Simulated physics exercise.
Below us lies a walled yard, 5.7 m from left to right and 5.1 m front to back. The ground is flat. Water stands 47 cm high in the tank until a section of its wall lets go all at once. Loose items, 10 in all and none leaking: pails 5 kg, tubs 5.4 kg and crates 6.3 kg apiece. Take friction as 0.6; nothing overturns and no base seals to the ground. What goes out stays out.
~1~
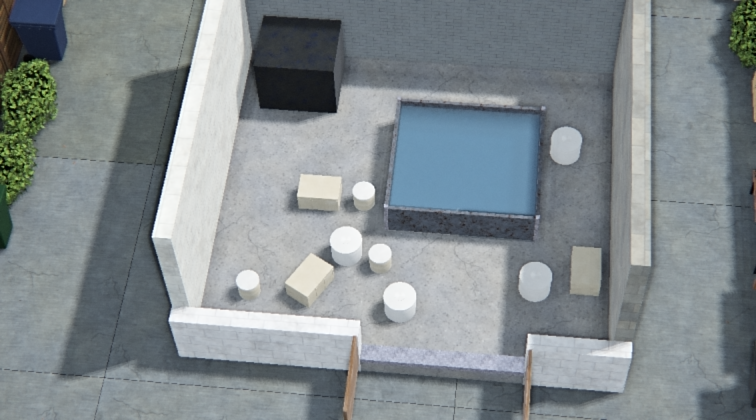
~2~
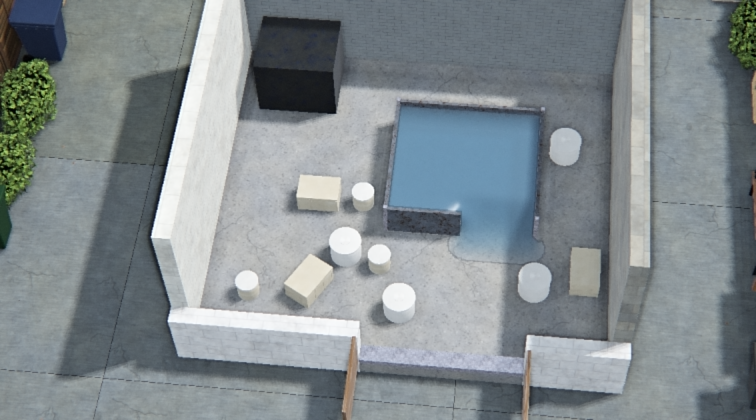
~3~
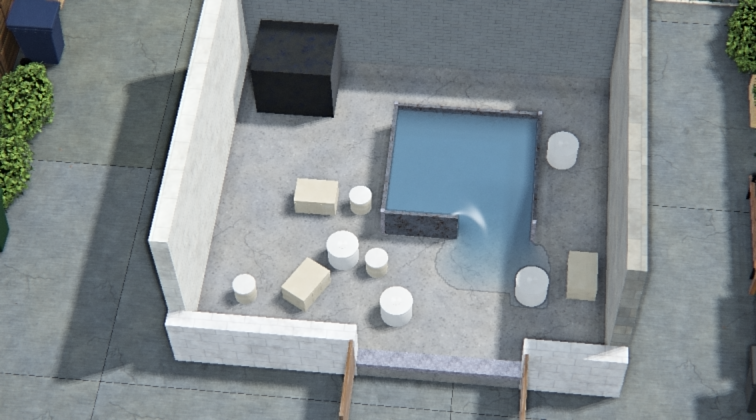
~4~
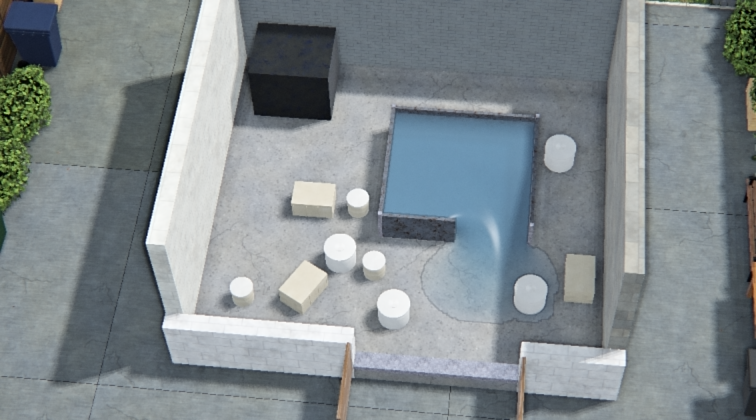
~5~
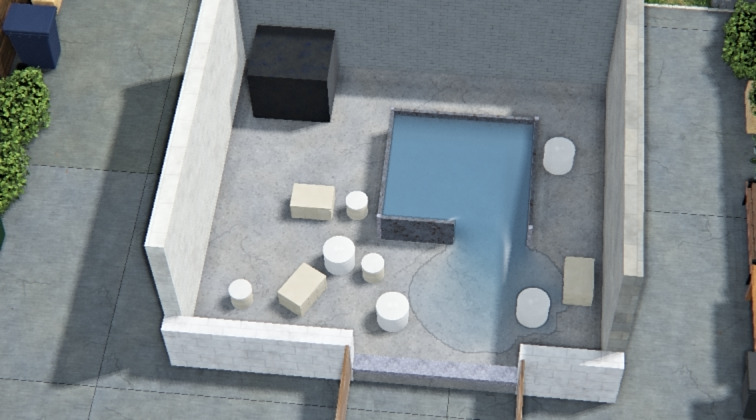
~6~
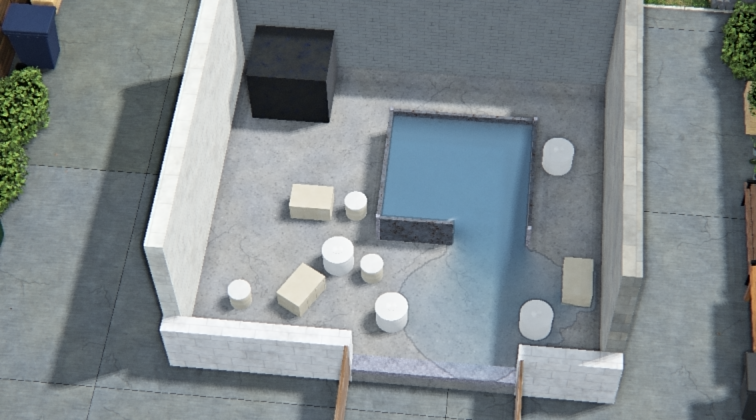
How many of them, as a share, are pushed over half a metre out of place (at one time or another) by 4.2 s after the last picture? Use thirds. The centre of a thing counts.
Share: Less than a third.
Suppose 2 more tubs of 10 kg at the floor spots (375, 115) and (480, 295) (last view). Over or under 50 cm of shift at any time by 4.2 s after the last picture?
In that order: Under, past it.
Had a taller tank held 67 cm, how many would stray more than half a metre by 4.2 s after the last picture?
Then 3.
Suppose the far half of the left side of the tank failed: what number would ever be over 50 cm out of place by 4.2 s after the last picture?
In that case 2 of them.
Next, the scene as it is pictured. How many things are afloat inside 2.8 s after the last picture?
1 of them.
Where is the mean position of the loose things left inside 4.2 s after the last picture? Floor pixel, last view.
At about (403, 234).
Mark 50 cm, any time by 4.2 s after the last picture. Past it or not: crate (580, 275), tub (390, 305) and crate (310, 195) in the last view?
In turn: Over, short of it, under.
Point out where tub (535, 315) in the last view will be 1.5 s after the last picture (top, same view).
Near (588, 323).
Then, 0.4 s after the last picture 1 of 10 are over 50 cm from their spots; 0 afloat.
Then, 1.5 s after the last picture 1 of 10 are over 50 cm from their spots; 1 afloat.
Then, 2.8 s after the last picture 2 of 10 are over 50 cm from their spots; 1 afloat.
Then, 4.2 s after the last picture 3 of 10 are over 50 cm from their spots, and 3 have been at some point; 2 afloat.
